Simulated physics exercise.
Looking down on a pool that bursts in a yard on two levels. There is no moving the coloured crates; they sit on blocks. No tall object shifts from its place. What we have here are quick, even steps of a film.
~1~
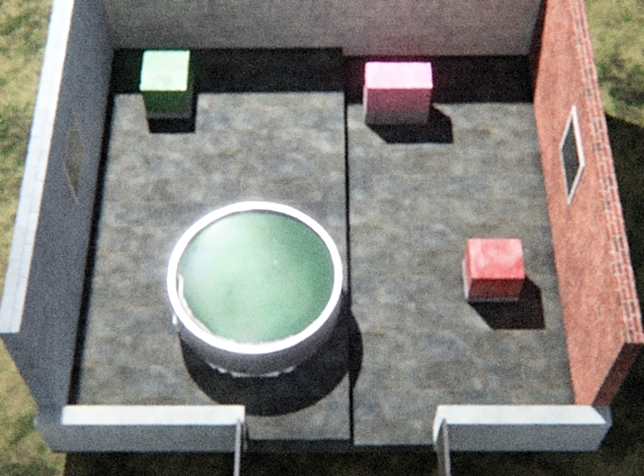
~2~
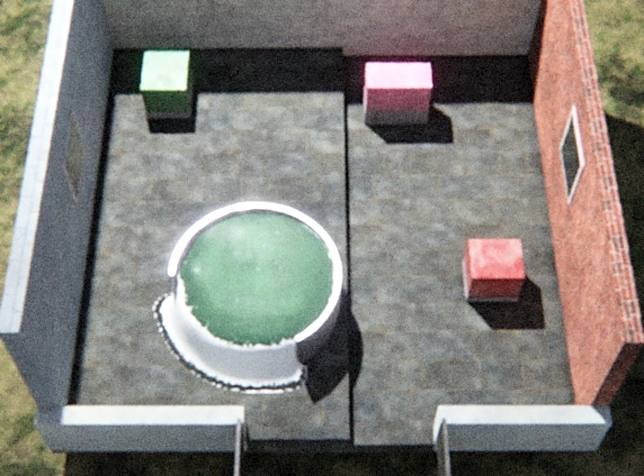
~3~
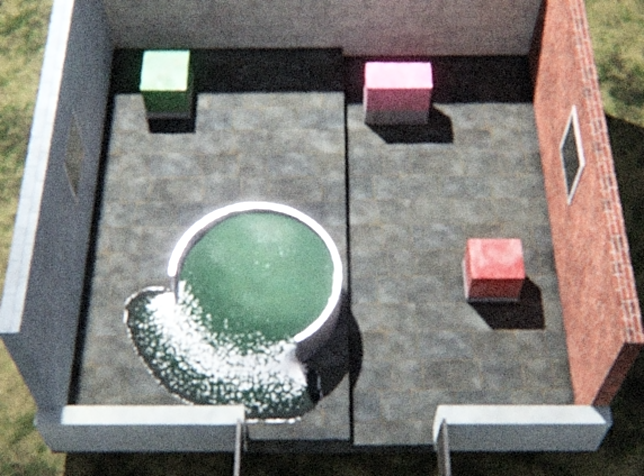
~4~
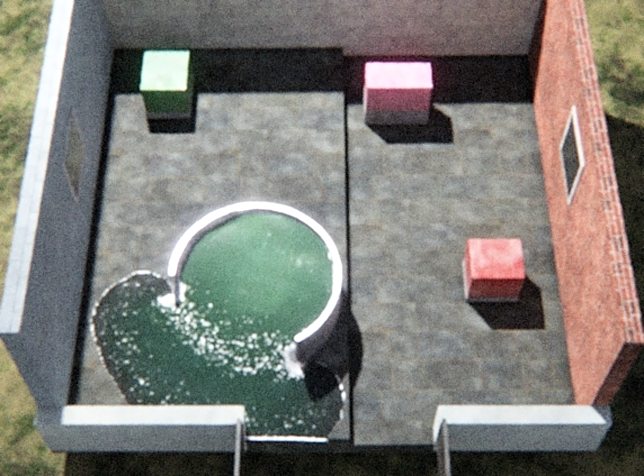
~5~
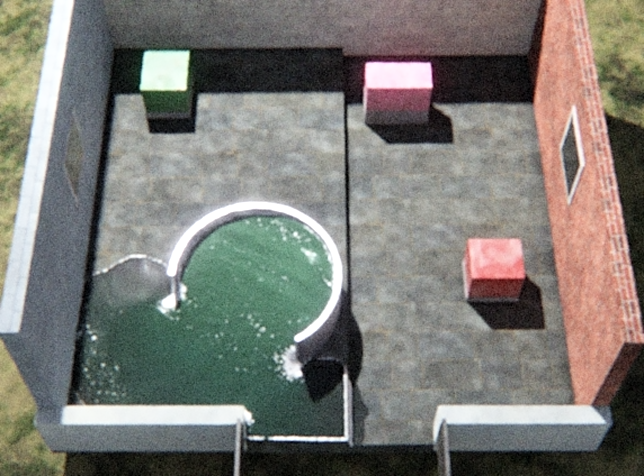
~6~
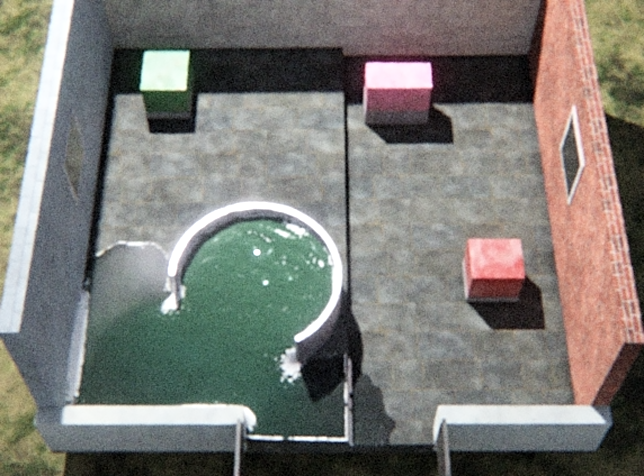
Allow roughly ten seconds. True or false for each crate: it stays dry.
Red crate: True, it stays dry; green crate: False, it gets wet; pink crate: True, it stays dry.
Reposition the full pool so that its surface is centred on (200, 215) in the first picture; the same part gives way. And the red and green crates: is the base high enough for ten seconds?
Note - red is overtopped; green is left dry.
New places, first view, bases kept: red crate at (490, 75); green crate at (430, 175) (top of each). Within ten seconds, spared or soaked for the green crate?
The green crate simply stays high and dry.
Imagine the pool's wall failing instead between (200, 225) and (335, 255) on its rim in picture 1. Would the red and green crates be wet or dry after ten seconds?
My take: The red one gets flooded, while the green one gets flooded.
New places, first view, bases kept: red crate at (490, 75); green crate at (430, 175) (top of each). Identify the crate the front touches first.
The pink crate.
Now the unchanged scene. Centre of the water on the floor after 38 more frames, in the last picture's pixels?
Centre of mass: Roughly (227, 215).
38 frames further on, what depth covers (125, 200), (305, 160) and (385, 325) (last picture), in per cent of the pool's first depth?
Depths of roughly 8, 2 and 0 per cent.
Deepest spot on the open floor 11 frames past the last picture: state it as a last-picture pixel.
I would choose the pixel (66, 423).
A moment on, water covers 15 % of the floor; the red crate not reached, the green crate not reached, the pink crate not reached.
Next, water covers 20 % of the floor; the red crate not reached, the green crate not reached, the pink crate not reached.
Then, water covers 40 % of the floor; the red crate not reached, the green crate water round its plinth, the pink crate not reached.
Later, water covers 60 % of the floor; the red crate water round its plinth, the green crate water round its plinth, the pink crate water round its plinth.
In the end, water covers 90 % of the floor; the red crate stayed above the water, the green crate was topped, the pink crate stayed above the water.
